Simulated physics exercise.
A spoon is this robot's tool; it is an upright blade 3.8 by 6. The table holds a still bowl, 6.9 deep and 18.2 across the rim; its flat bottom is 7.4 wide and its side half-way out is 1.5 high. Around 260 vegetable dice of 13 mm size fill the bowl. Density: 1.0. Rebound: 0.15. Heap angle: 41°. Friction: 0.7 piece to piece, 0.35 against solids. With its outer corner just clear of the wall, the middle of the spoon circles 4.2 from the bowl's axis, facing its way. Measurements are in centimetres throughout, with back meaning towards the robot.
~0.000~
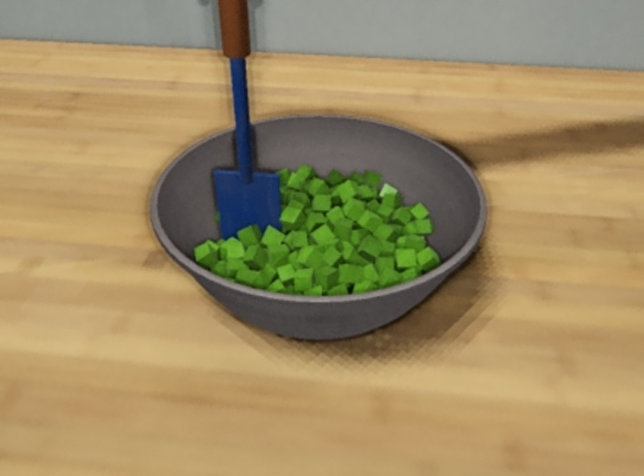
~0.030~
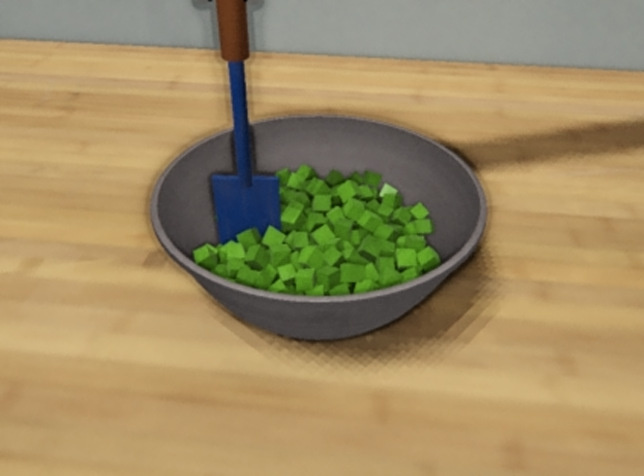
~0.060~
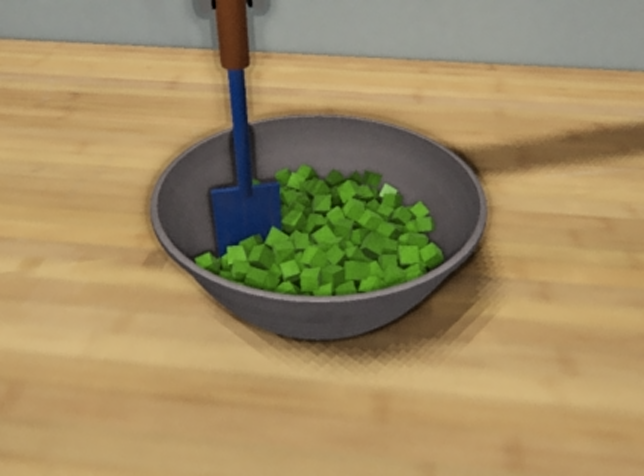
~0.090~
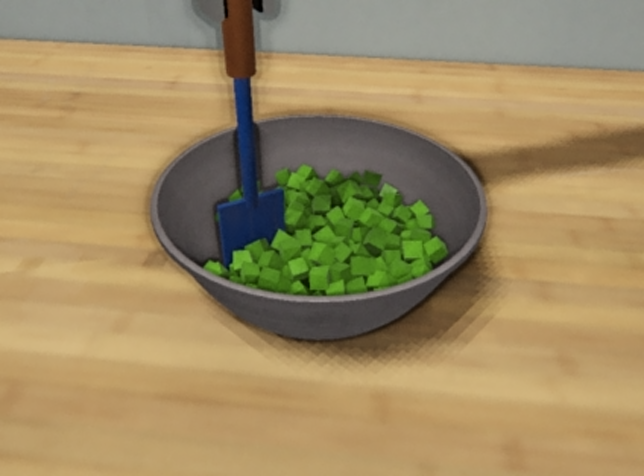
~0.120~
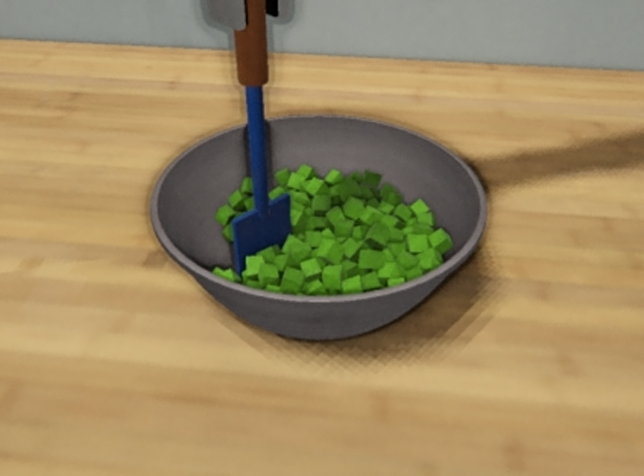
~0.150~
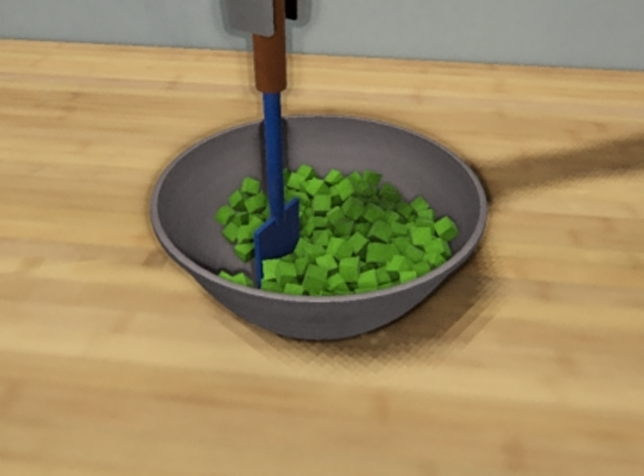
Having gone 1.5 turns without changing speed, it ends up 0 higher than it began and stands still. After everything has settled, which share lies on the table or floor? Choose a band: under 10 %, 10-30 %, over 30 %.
Band: 10-30 %.
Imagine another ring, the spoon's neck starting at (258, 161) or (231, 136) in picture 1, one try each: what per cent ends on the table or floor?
First try about 15 per cent, second try about 20 per cent.
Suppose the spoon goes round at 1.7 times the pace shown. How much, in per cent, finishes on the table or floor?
I'd put it near 40 %.
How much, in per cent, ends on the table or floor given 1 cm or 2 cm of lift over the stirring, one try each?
Near 20 in a hundred, then near 15 in a hundred.
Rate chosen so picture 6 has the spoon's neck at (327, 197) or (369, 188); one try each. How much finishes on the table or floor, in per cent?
It comes to roughly 35 per cent and then 55 per cent.
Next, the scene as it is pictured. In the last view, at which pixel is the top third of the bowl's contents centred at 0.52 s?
That third sits centred at about (291, 143).
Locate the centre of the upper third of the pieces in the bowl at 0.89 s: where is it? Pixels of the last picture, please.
Roughly pixel (364, 263).
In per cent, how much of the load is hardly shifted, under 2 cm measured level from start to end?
Around 5 in a hundred.
By 0.52 s, 251° round, highest piece 9 above the table; 241 in the bowl, 11 on the table or floor, 7 in flight or on the tool.
By 0.89 s, 77° round, highest piece 9 above the table; 219 in the bowl, 35 on the table or floor, 5 in flight or on the tool.
By 1.27 s, 180° round, highest piece 8 above the table; 210 in the bowl, 49 on the table or floor.
By 1.97 s, 180° round, highest piece 8 above the table; 210 in the bowl, 49 on the table or floor.
Final count, 210 in the bowl, 49 on the table or floor. That is 19 % on the table or floor.
